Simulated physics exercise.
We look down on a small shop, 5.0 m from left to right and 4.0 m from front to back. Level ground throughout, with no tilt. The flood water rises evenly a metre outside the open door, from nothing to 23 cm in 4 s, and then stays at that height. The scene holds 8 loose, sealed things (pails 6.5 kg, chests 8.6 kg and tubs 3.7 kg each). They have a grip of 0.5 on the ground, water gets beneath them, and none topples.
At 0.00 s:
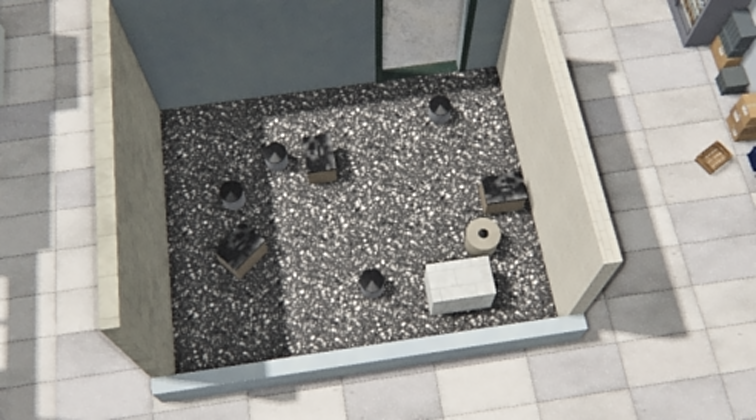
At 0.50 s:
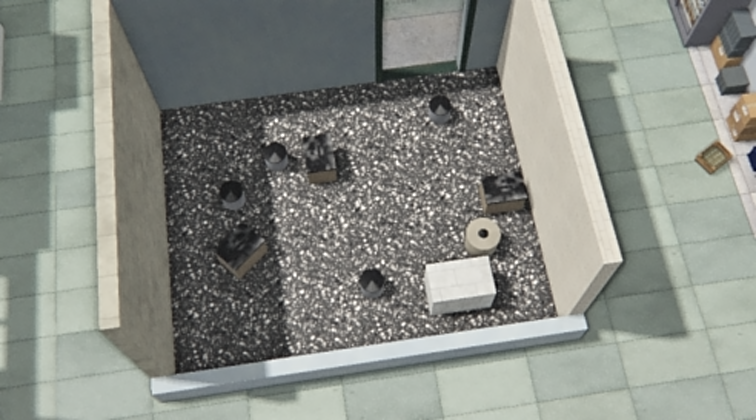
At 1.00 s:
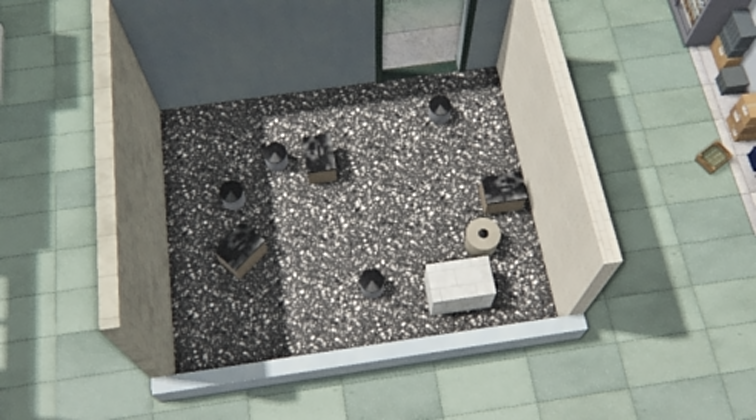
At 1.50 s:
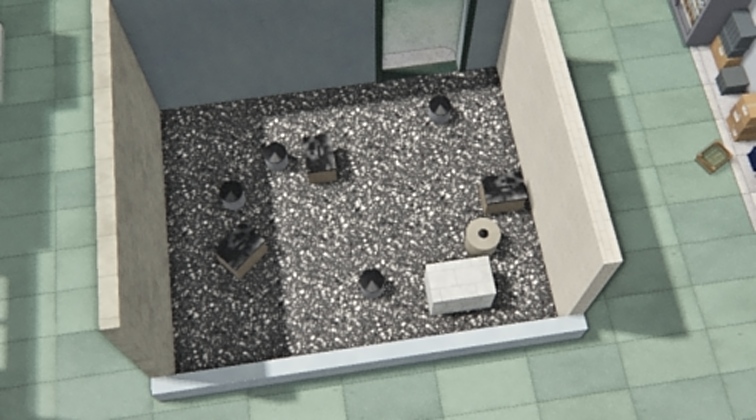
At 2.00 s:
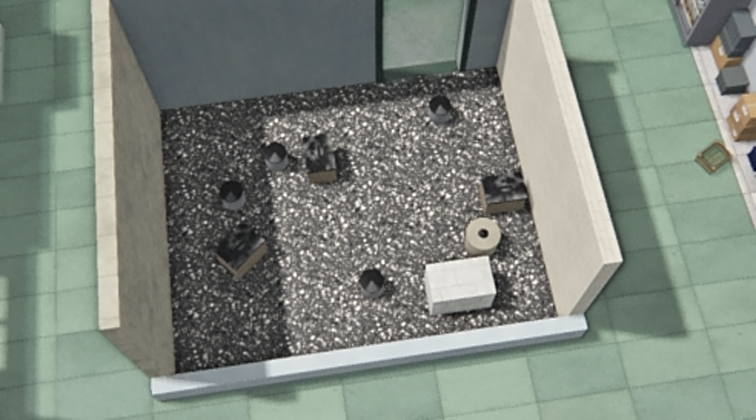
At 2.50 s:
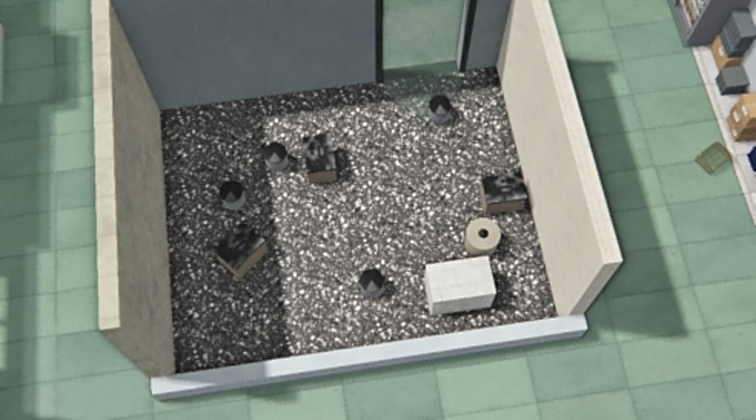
At first, a small shop seen from above stands open-fronted on pale grey paving, with dark tubs and boxes scattered over its speckled floor. Then greenish water spreads over the paving outside and deepens in colour, and finally a little reaches inside by the doorway, while nothing on the floor moves.
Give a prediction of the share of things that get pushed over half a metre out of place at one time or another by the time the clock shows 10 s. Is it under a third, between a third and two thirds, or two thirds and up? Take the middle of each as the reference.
The moved portion will sit in the middle range.
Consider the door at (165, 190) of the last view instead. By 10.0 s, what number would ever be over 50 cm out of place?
5.
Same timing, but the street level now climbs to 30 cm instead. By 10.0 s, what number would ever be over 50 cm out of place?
Count under that change: 5.
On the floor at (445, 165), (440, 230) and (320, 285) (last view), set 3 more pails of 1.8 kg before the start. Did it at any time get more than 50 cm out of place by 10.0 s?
Result by item, in order: Beyond the cutoff, beyond the cutoff, beyond the cutoff.
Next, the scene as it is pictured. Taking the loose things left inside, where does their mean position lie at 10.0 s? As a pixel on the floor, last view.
Centred roughly on (324, 250).
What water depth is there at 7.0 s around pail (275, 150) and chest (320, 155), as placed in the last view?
I'd estimate 0 cm for the first and 2 cm for the second.
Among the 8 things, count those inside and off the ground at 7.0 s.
Count at that moment: 3.
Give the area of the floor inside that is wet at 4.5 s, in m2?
Roughly 7.0 m2 of it is wet.
After 3.5 s 0 of 8 are over 50 cm from their spots; 0 afloat.
After 4.5 s 1 of 8 are over 50 cm from their spots; 0 afloat.
After 7.0 s 3 of 8 are over 50 cm from their spots; 3 afloat.
After 10.0 s 4 of 8 are over 50 cm from their spots, and 4 have been at some point; 4 afloat.
